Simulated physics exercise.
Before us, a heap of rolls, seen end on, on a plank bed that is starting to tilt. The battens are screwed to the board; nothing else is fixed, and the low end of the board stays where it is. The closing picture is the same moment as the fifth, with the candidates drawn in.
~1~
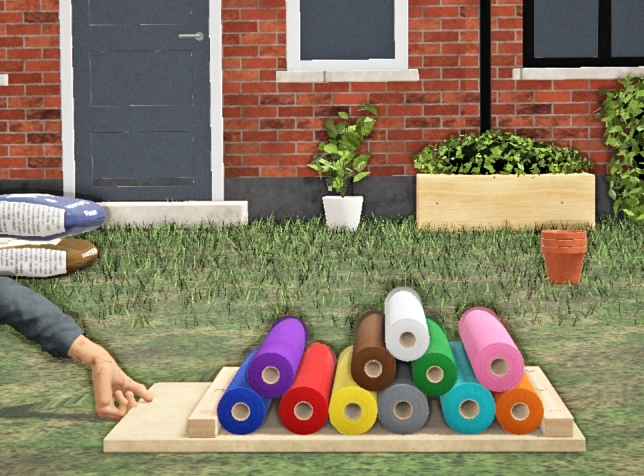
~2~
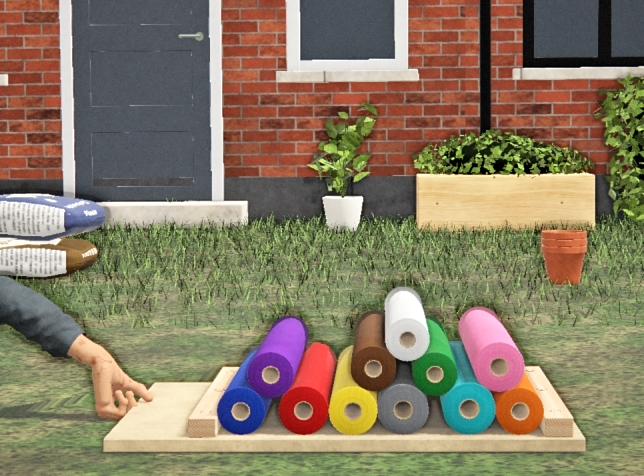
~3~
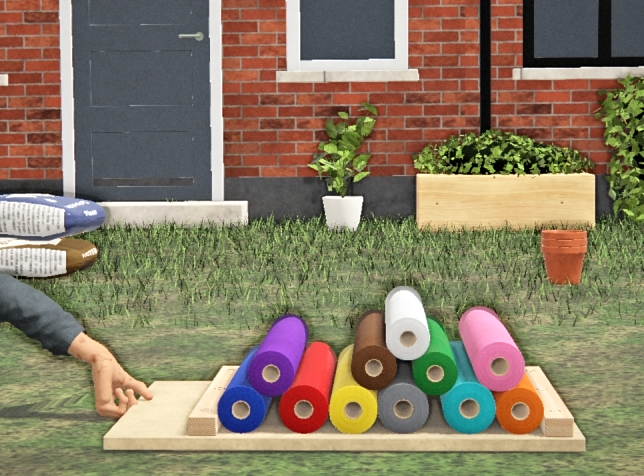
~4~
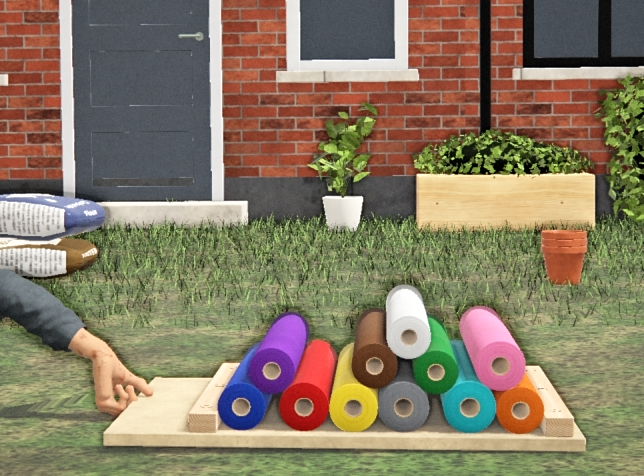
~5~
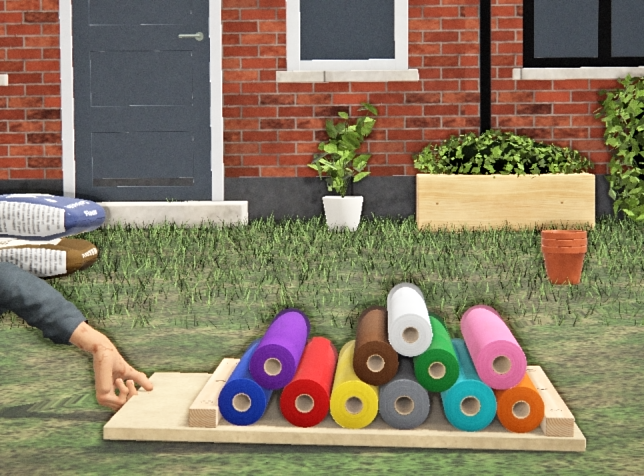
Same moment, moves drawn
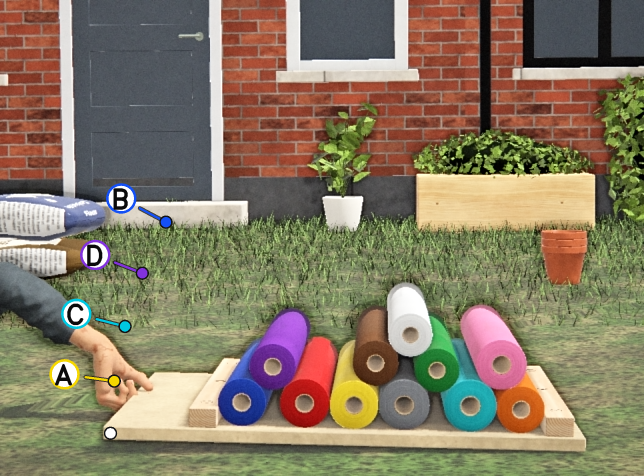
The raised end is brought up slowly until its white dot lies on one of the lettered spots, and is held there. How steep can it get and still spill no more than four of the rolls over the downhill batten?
Raise it to B.
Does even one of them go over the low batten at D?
No, at D.
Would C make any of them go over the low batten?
No, at C.
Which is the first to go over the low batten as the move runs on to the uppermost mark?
It is the pink one.
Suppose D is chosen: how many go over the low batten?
With D, none.
On the marked copy, A at (114, 381); B at (166, 222); C at (125, 327); D at (142, 273); the white dot at (111, 433).
With B. Early on, board at 17°.
Further on, board at 28°.
At the end, board at 28°, one over the low batten (pink).
As for the rest, A none over the low batten; C none over the low batten; D none over the low batten.
